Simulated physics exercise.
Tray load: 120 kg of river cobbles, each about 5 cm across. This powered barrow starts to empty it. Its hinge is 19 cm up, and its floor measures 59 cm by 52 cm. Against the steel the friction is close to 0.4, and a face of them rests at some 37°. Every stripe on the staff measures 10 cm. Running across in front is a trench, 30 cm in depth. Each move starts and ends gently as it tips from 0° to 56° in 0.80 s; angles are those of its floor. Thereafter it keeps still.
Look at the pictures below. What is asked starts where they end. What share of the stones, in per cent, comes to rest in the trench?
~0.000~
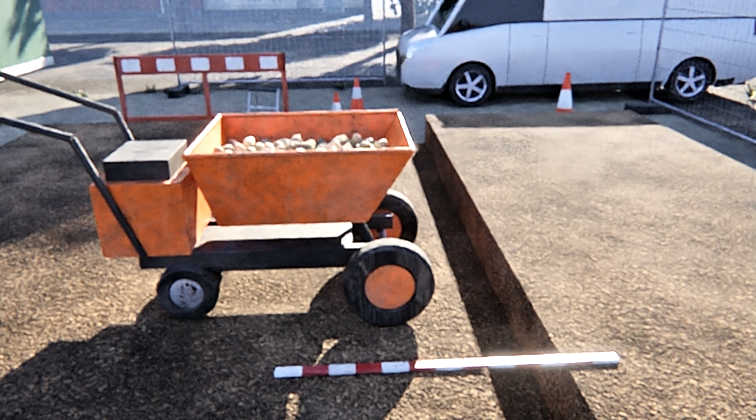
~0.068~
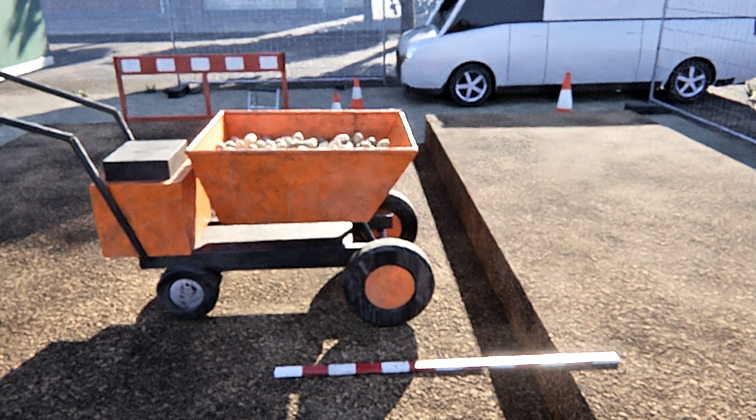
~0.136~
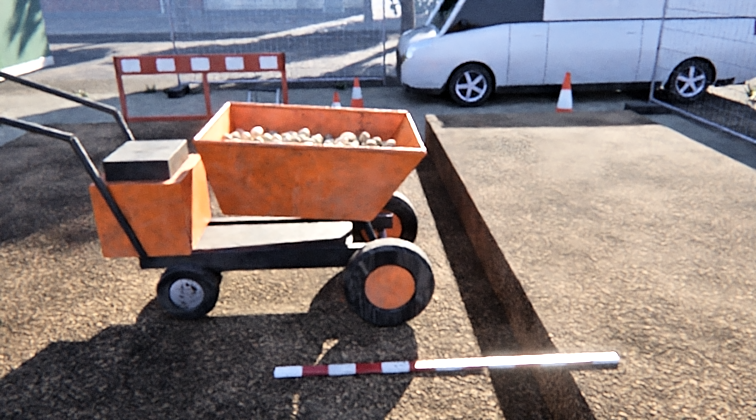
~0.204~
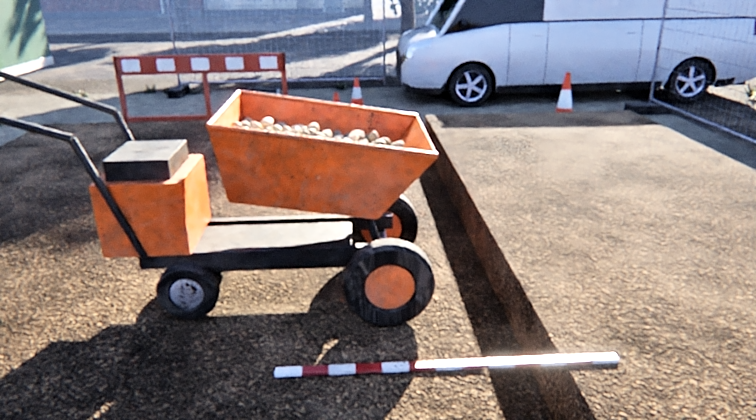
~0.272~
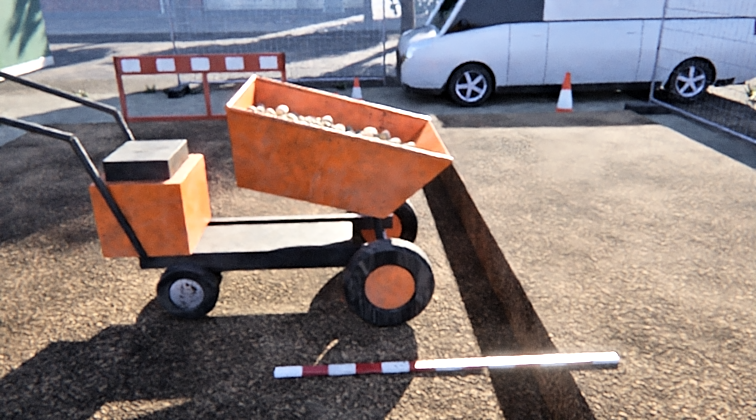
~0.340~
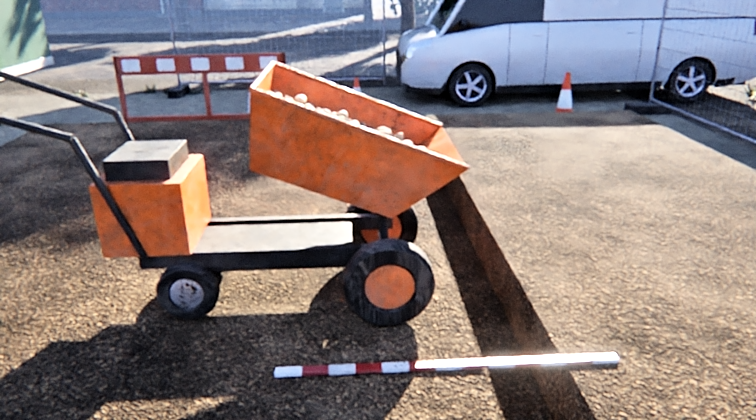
About 6 per cent of the stones finish in the trench.
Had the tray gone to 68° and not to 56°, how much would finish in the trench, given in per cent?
It would be close to 20 percent.
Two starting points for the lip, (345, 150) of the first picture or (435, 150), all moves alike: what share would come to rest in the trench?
First spot about 30, second spot about 5 per cent.
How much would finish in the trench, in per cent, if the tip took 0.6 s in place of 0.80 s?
Roughly 5 per cent would.
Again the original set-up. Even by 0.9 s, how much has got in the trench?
About 0 per cent by then.
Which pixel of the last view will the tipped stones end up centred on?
Roughly at (566, 282).
After 0.6 s the floor is at 47°; 100 % in the tray; the foremost stones are at (468, 183).
After 0.9 s the floor is at 56°; 97 % in the tray, 1 % in the trench, 2 % past the trench; the foremost stones are at (549, 238).
After 1.2 s the floor is at 56°; 74 % in the tray, 5 % in the trench, 21 % past the trench; the foremost stones are at (633, 290).
After 3.2 s the floor is at 56°; 66 % in the tray, 6 % in the trench, 28 % past the trench; the foremost stones are at (742, 291).
